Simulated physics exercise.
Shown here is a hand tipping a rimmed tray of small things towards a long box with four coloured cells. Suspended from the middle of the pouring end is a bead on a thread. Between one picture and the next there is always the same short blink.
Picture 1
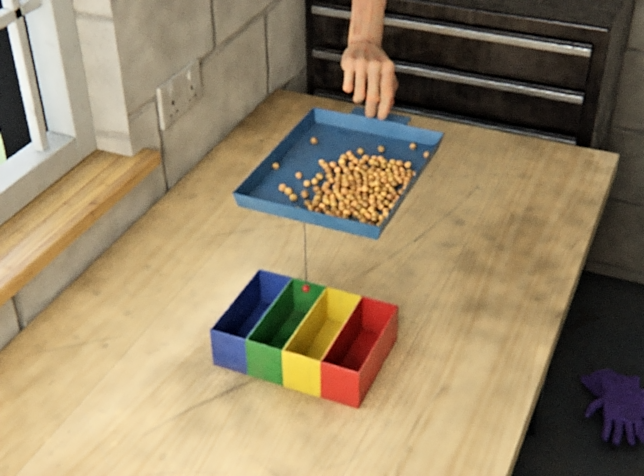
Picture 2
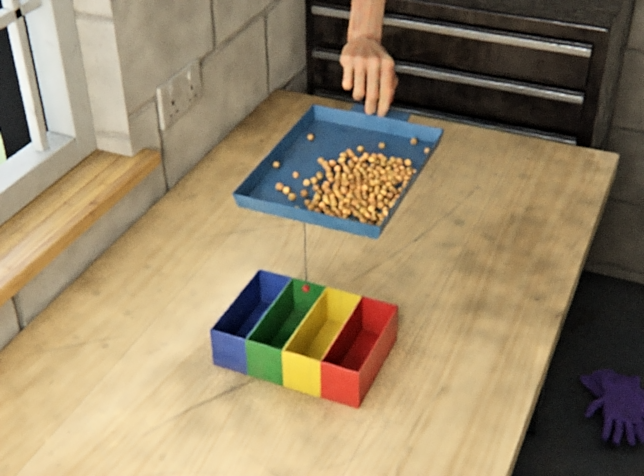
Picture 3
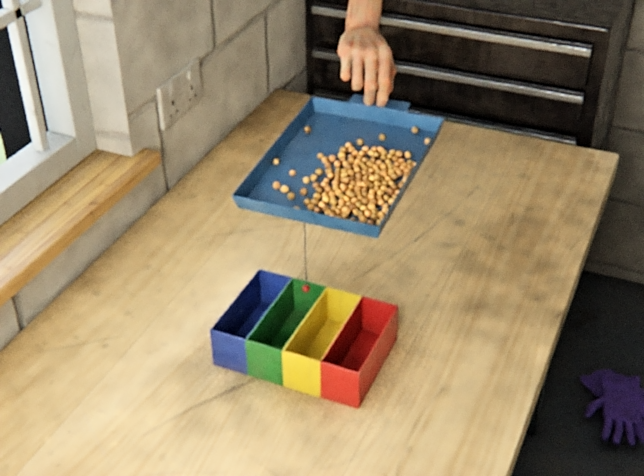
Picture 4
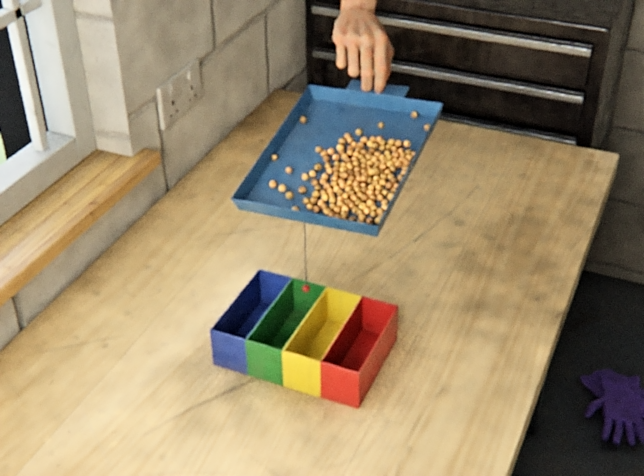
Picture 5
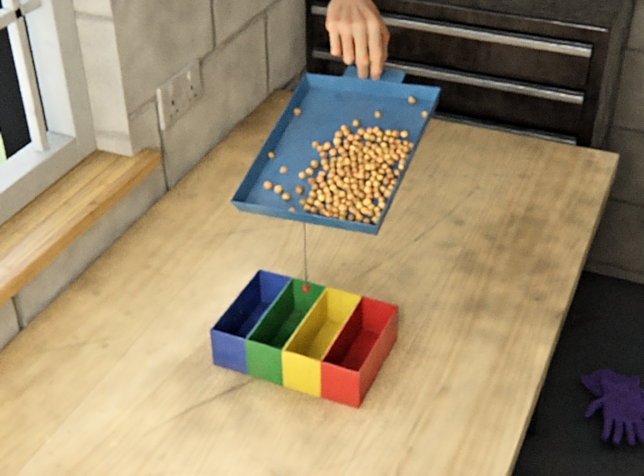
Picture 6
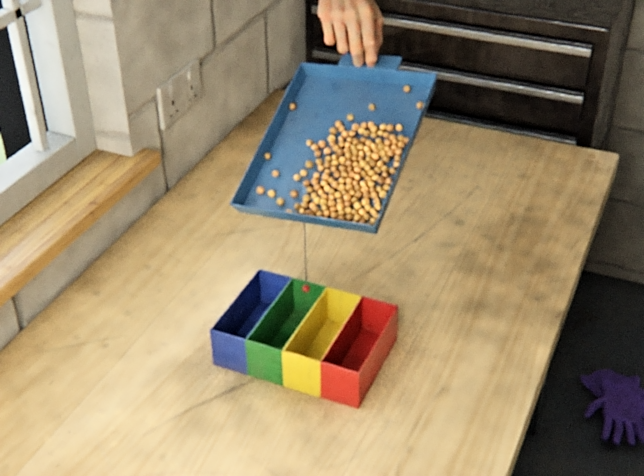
Hand raising the back of a blue tray of round wooden beads, tilting it above a box with four coloured cells.
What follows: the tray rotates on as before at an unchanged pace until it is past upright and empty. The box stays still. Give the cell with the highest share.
Highest share: The blue cell.
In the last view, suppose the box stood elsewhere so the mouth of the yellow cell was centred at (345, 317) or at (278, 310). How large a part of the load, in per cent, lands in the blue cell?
I'd expect some 20 percent, and then some 20 percent.
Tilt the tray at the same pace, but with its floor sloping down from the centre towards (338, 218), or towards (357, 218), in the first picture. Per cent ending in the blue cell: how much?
About 0 and 0 per cent.
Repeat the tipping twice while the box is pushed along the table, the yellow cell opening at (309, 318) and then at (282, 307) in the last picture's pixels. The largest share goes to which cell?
Result 1: The cell in blue; result 2: Green.
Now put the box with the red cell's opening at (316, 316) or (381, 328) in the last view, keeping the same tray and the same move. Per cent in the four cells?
About 100 in a hundred, then about 40 in a hundred.
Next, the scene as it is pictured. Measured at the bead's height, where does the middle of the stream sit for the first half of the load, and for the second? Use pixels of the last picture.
First close to (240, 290), next close to (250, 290).
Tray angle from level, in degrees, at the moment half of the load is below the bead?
Roughly 100 degrees of turn.
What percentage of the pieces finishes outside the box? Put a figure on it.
Some 40 percent of the load.
Shortly afterwards, tray tipped steeply; all but a few on the tray; only a few in the blue cell; a little falling or outside the box.
Next, tray tipped past a quarter turn; a little on the tray; near a quarter in the blue cell; a little in the green cell; only a few in the yellow cell; near half falling or outside the box.
Some moments later, tray tipped past a quarter turn; near a third in the blue cell; near a quarter in the green cell; only a few in the yellow cell; only a few in the red cell; near half falling or outside the box.
In the end, tray tipped past a quarter turn; near a third in the blue cell; near a quarter in the green cell; only a few in the yellow cell; only a few in the red cell; near half outside the box.
